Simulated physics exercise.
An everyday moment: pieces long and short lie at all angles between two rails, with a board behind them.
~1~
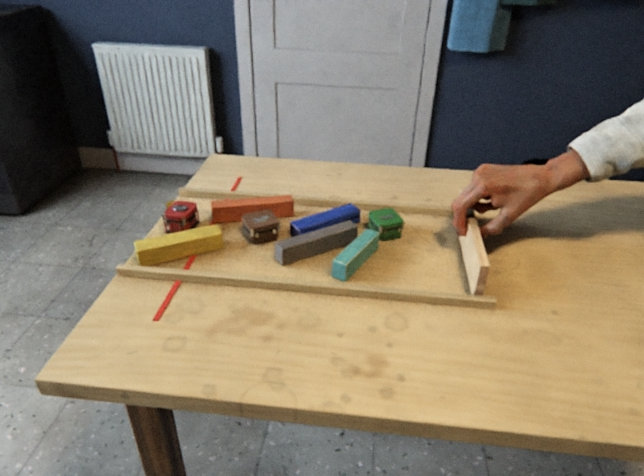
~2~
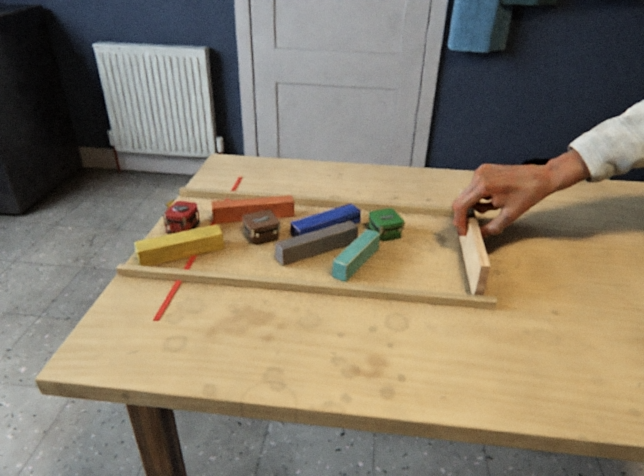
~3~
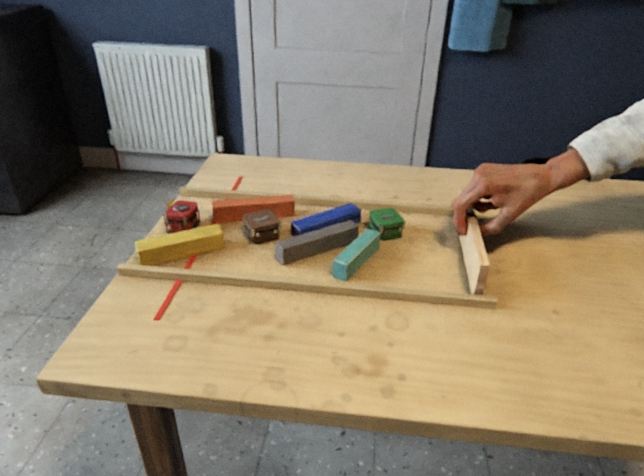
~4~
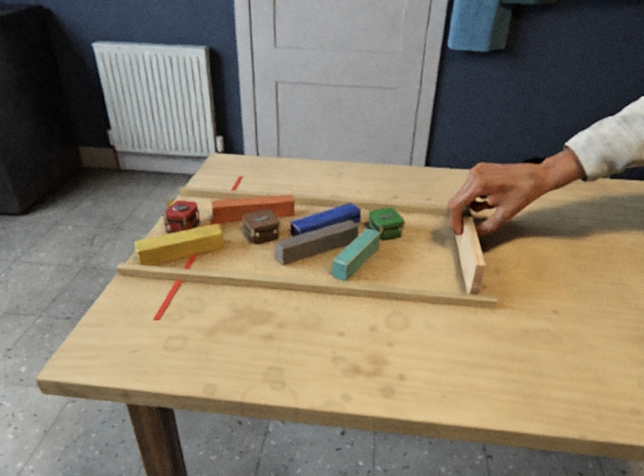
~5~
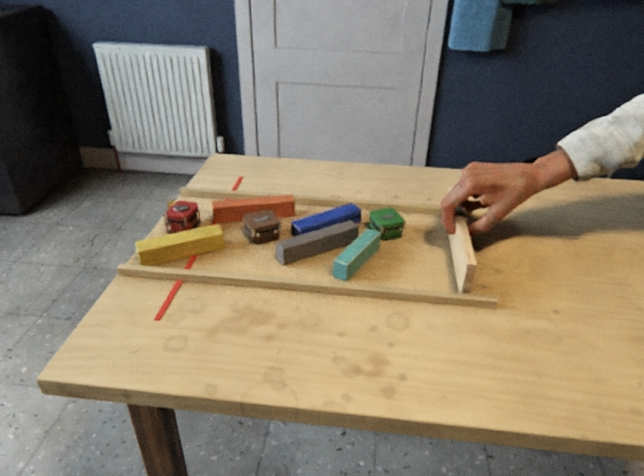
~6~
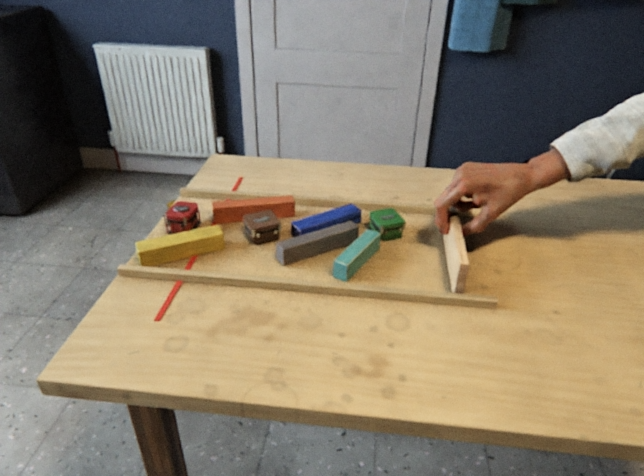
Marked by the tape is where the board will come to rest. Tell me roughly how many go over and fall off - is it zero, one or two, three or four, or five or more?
The table loses three or four pieces.
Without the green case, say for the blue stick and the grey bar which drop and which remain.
The blue stick is still there, the grey bar is still there.
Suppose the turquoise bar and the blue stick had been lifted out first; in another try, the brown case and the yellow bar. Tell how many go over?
Fallen: 1 in the first try, 2 in the other.
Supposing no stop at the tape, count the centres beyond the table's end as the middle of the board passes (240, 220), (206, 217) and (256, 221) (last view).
Per position: 1 / 3 / 0.
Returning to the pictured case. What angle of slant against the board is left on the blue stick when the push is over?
Close to 5°.
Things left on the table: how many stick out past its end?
As for overhanging, the count is 1.
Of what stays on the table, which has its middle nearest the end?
Answer - the yellow bar.
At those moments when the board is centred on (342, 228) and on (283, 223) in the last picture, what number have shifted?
Moved so far: 4, then 8.
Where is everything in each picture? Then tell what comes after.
In the first picture, red case (182, 218); yellow bar (180, 245); orange bar (253, 209); board (470, 238); tape (207, 233).
In the second picture, yellow bar (181, 245); turquoise bar (357, 254).
In the third picture, orange bar (254, 209); brown case (262, 227).
In the fourth picture, red case (182, 218); blue stick (327, 222).
In the fifth picture, yellow bar (182, 245); grey bar (319, 242).
In the sixth picture, red case (183, 219); yellow bar (182, 246); orange bar (254, 209); board (452, 236); tape (208, 233).
Soon after, none off yet; red case at rest near (183, 219); yellow bar at rest near (182, 246); orange bar at rest near (254, 209).
Then, none off yet; red case moving near (174, 220); yellow bar at rest near (182, 246); orange bar moved a little near (230, 208).
Further on, none off yet; red case moved about its own width near (146, 226); yellow bar moved a little near (162, 245); orange bar moved about its own width near (181, 205).
At rest, the number that fall off is three or four; fallen, brown case, orange bar and red case.
